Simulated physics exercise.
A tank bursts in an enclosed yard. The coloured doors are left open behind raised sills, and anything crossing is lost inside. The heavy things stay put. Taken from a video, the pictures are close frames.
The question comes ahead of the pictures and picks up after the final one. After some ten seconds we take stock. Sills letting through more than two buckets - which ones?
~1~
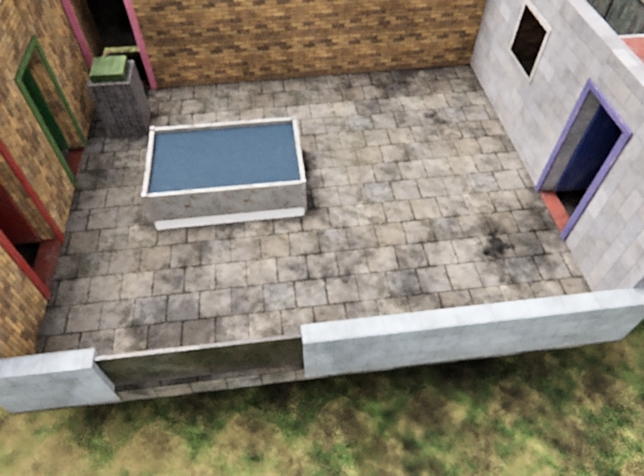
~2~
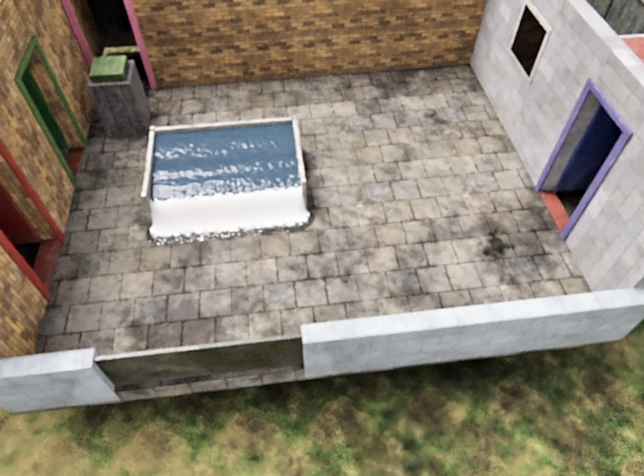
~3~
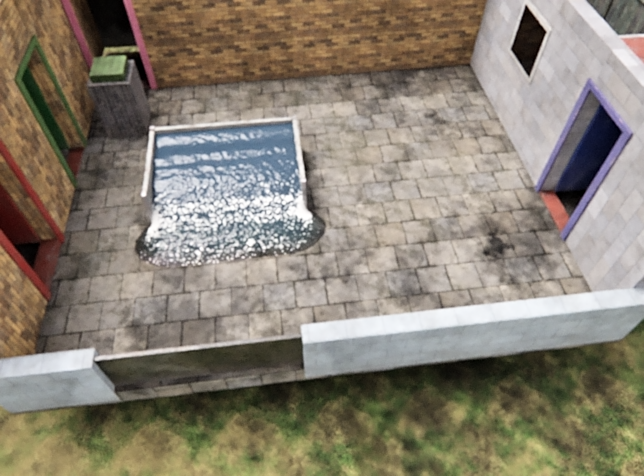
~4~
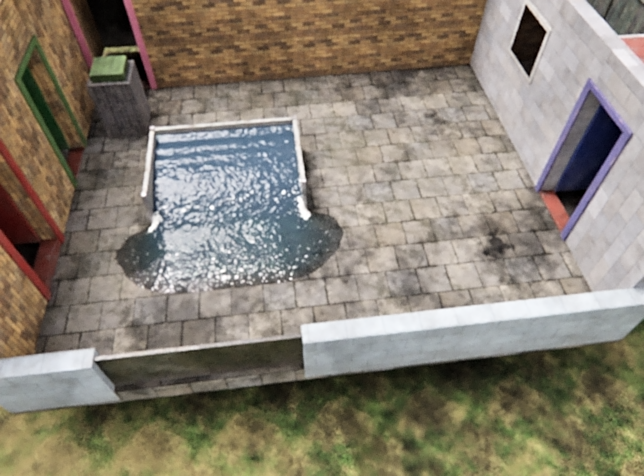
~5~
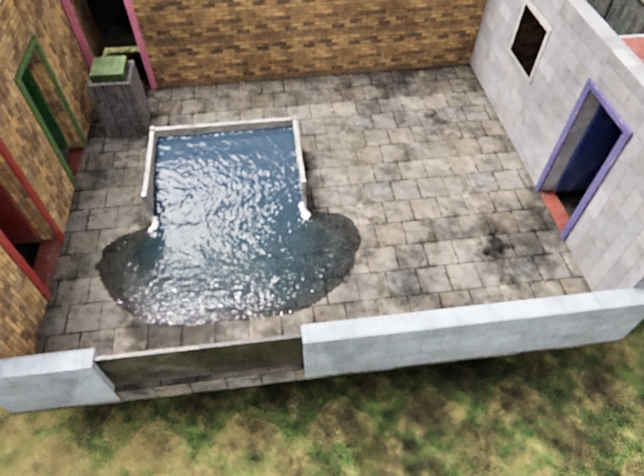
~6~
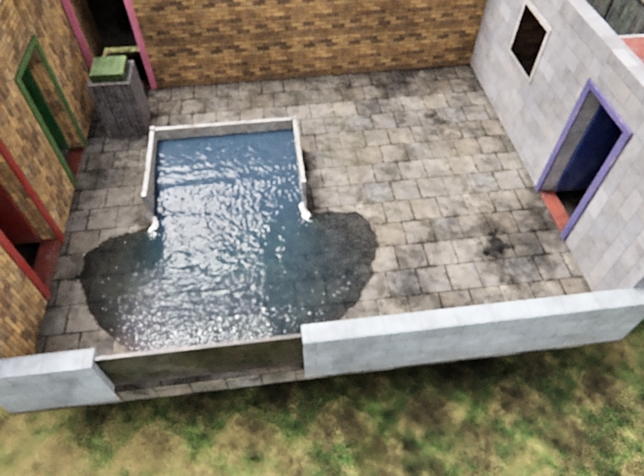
The red door does not go over two buckets; the pink door goes over two buckets; the blue door goes over two buckets; the green door goes over two buckets.
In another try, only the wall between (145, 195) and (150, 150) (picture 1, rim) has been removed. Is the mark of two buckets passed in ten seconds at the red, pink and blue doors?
First red door ends above the line, second pink door ends above the line, third blue door ends below the line.
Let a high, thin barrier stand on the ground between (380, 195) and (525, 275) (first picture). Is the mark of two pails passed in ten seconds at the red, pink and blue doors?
My reading: Red door holds, pink door lets more in, blue door keeps below it.
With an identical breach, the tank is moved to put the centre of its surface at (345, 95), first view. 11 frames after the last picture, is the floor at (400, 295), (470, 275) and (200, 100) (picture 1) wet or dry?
Well, in the order you listed them, they'd be reached by the flood, reached by the flood and unreached.
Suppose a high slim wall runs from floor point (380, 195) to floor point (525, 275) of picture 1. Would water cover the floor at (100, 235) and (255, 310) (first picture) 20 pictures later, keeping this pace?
As listed: Awash, flooded.
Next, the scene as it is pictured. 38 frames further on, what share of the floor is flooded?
It comes out near 75 percent.
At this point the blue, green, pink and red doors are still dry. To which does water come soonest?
The one in red comes first.
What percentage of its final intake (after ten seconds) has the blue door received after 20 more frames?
Share at that point: Roughly 0 %.
A moment on, water covers 25 % of the floor; the red door wet at the sill, nothing in, the pink door not reached, the blue door not reached, the green door not reached.
Next, water covers 30 % of the floor; the red door wet at the sill, nothing in, the pink door not reached, the blue door not reached, the green door not reached.
Then, water covers 50 % of the floor; the red door wet at the sill, nothing in, the pink door not reached, the blue door wet at the sill, nothing in, the green door wet at the sill, nothing in.
Later, water covers 75 % of the floor; the red door wet at the sill, nothing in, the pink door under two buckets in, the blue door over two buckets in, the green door under two buckets in.
In the end, water covers 95 % of the floor; the red door wet at the sill, nothing in, the pink door over two buckets in, the blue door over two buckets in, the green door over two buckets in.
